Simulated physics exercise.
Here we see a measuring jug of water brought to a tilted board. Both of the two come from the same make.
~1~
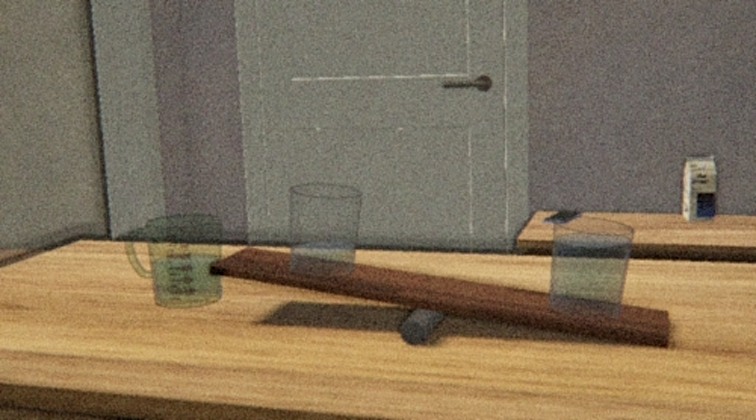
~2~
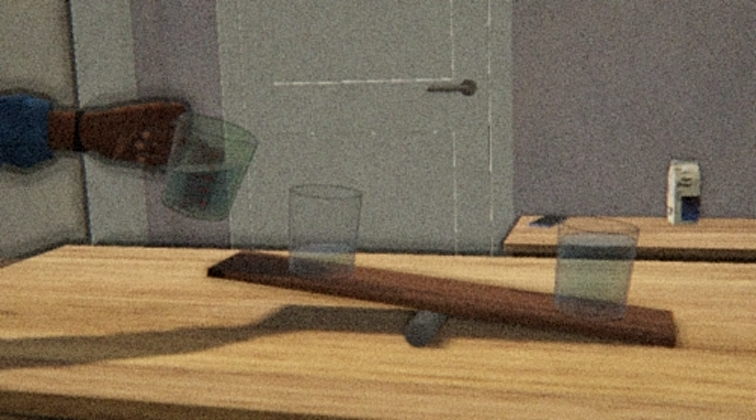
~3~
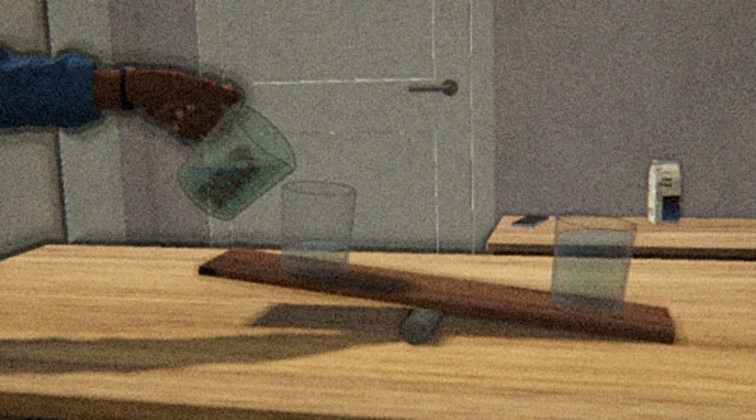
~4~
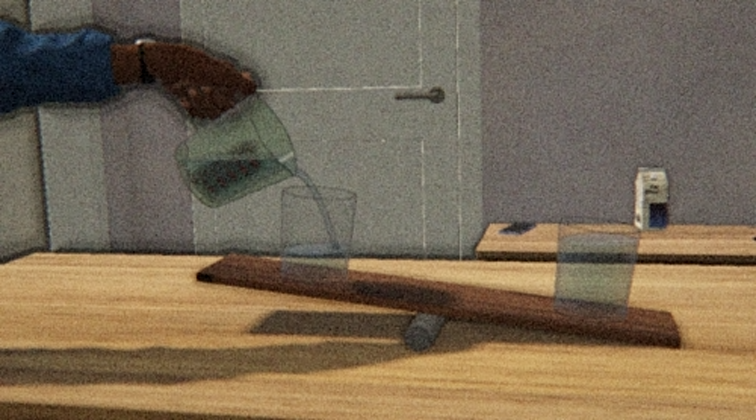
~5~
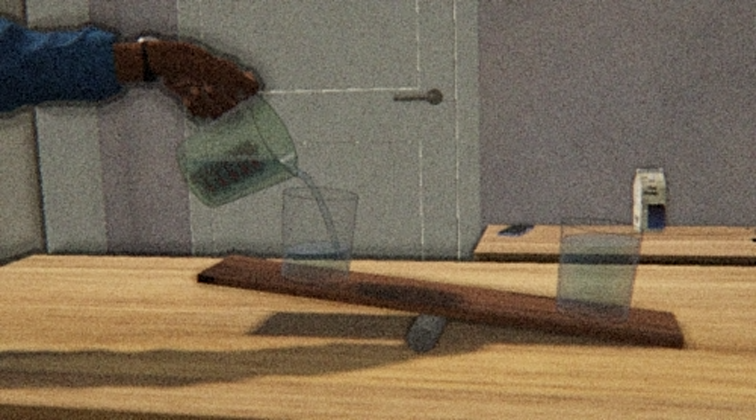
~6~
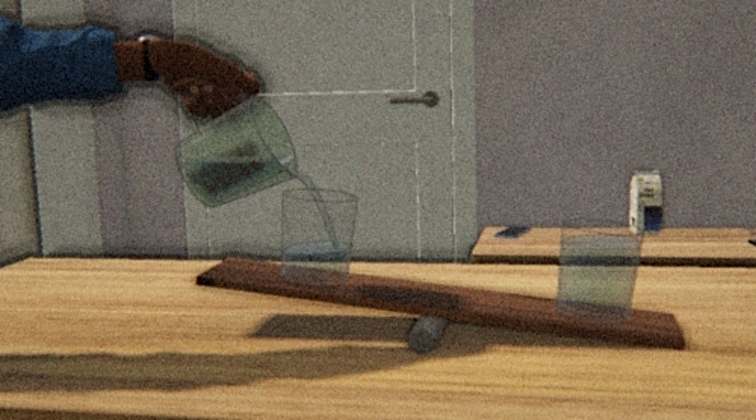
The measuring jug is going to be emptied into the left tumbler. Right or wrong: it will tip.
Wrong.
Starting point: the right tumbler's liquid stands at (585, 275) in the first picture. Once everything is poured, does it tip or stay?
With that start, it tilts the other way.
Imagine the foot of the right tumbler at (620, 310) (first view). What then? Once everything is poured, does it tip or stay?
Once the pour is done, it stays where it is.
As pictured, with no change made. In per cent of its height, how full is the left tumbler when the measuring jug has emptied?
Roughly 80%.
Shortly, the left tumbler is about half full; the board leans as before.
Then, the left tumbler is about three quarters full; the board leans as before.
At the finish, the left tumbler is about three quarters full; the board leans as before.
